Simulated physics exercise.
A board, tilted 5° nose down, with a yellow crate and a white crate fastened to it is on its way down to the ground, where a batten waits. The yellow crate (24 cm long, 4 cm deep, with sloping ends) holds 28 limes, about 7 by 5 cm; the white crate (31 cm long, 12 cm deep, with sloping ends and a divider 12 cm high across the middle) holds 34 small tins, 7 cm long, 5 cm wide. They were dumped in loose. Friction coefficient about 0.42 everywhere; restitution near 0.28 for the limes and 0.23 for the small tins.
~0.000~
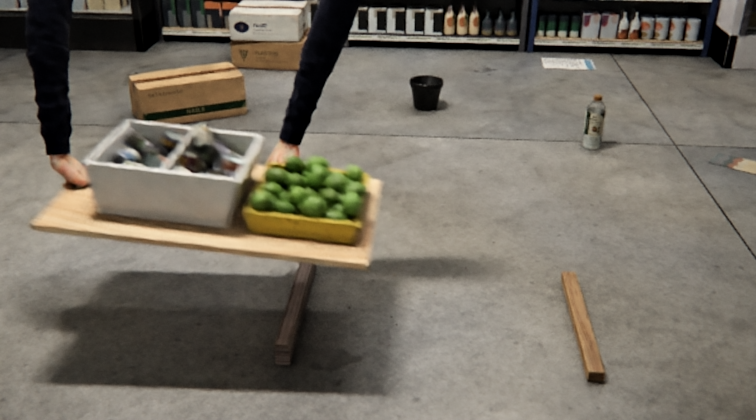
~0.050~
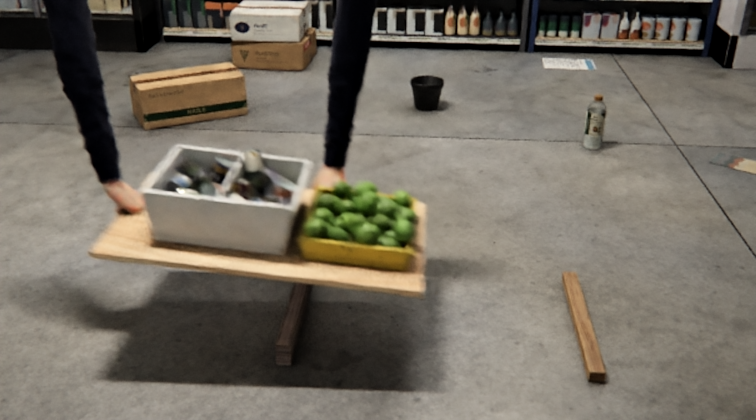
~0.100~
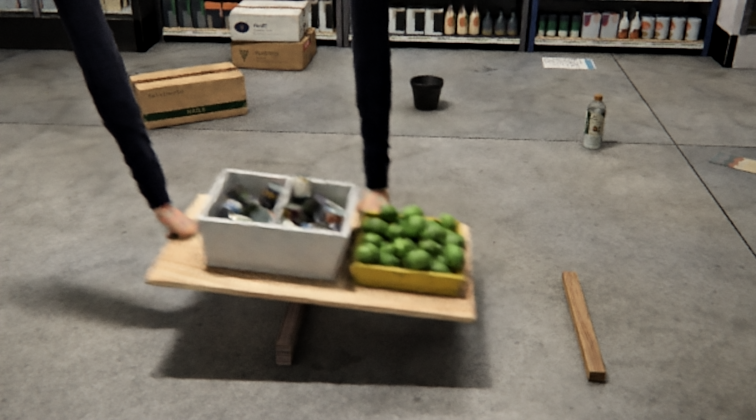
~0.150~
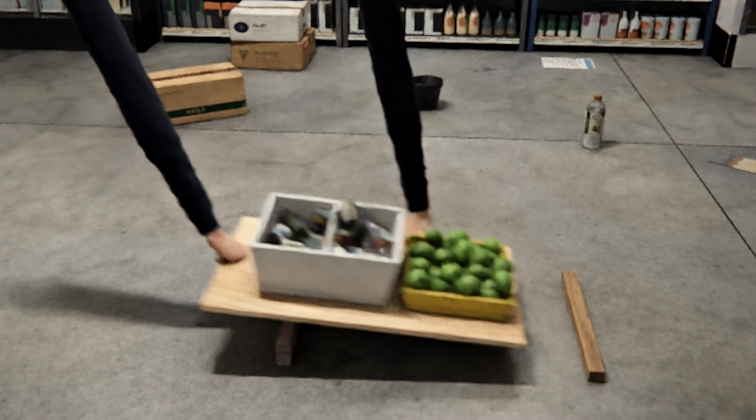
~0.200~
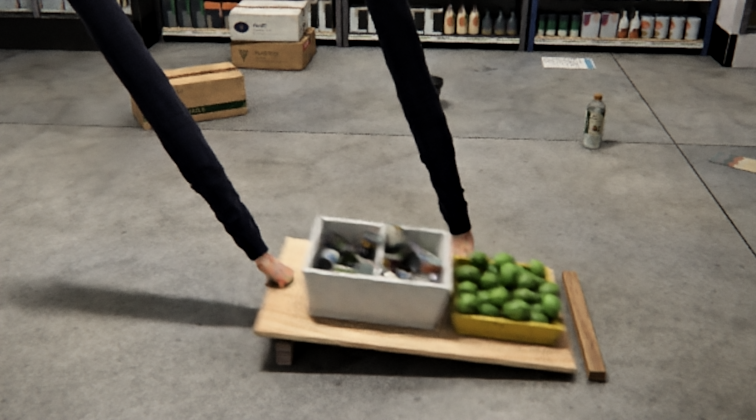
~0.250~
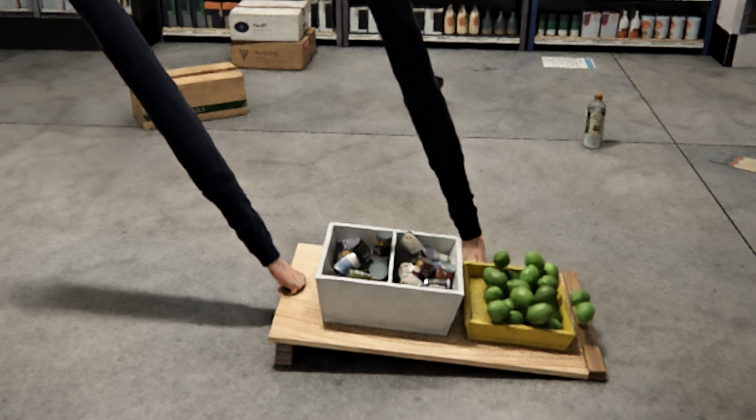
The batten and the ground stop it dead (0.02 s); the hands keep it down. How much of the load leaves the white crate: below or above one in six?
The white crate loses less than a sixth of its small tins.
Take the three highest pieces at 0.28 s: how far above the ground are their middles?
Some 22 cm up.
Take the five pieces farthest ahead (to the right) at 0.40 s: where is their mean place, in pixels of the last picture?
At about (614, 304).
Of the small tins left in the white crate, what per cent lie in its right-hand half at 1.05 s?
Some 50 per cent.
After 0.28 s, the yellow crate is down by 2 of 28 and the white crate has all 34.
After 0.40 s, the yellow crate is down by 7 of 28 and the white crate has all 34.
After 0.62 s, the yellow crate is down by 10 of 28 and the white crate has all 34.
Final count (at 1.05 s), the yellow crate is down by 11 of 28 and the white crate has all 34. Asked share, 0 of 34, 0 per cent.
